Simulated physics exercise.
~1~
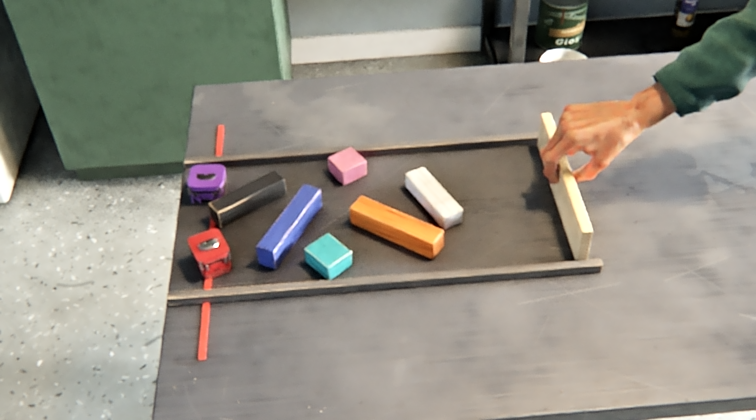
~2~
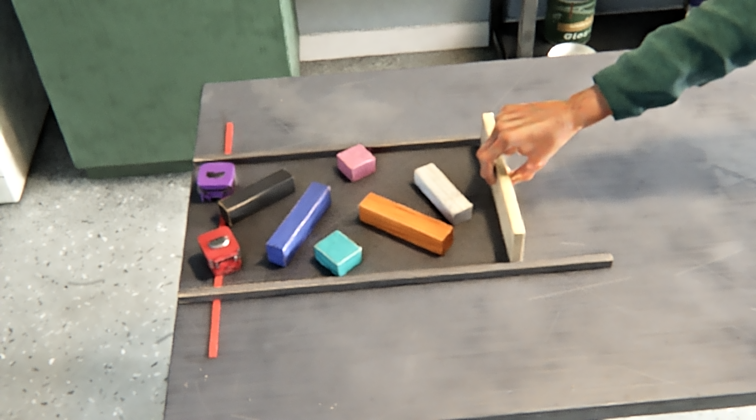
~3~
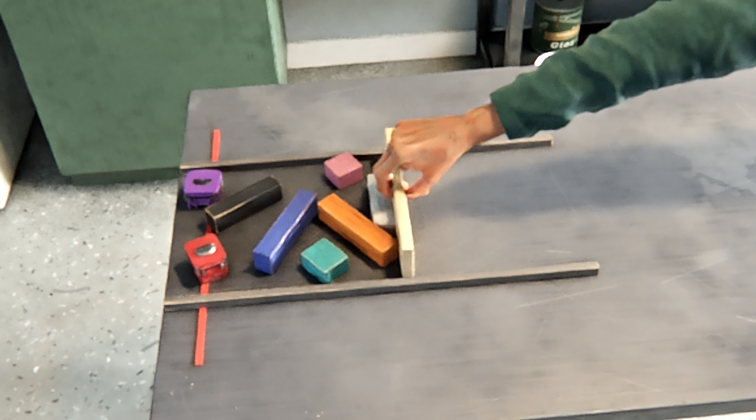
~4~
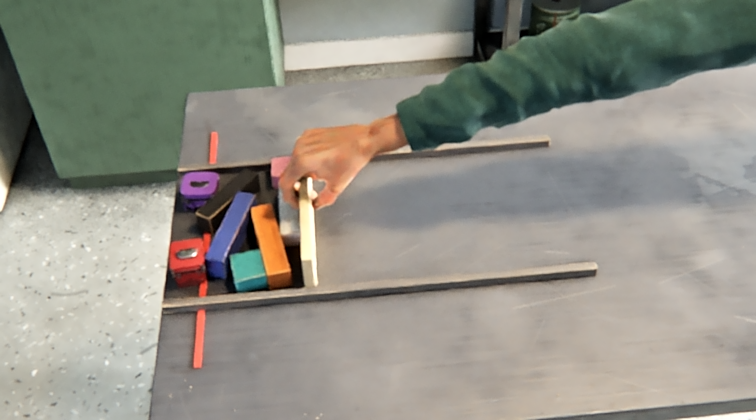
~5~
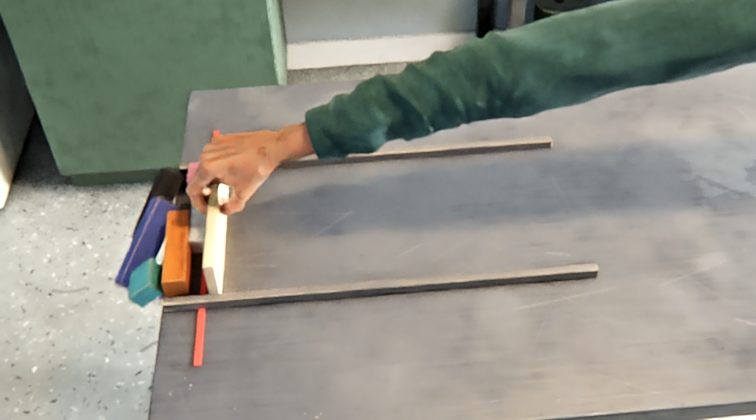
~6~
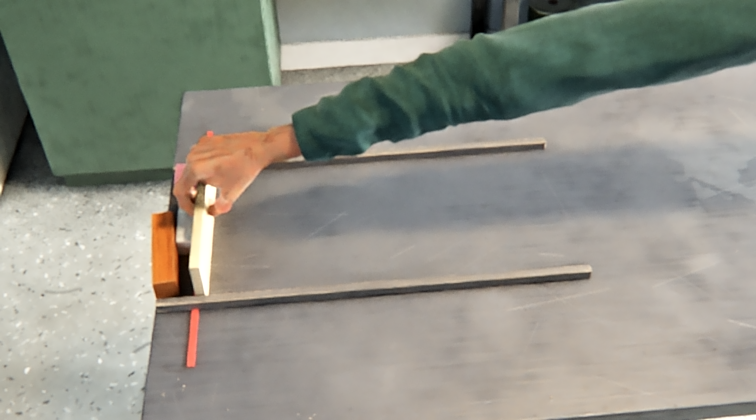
Hand pushing a wooden board left along a channel, bunching coloured blocks and bars together and sending most over the table's end.
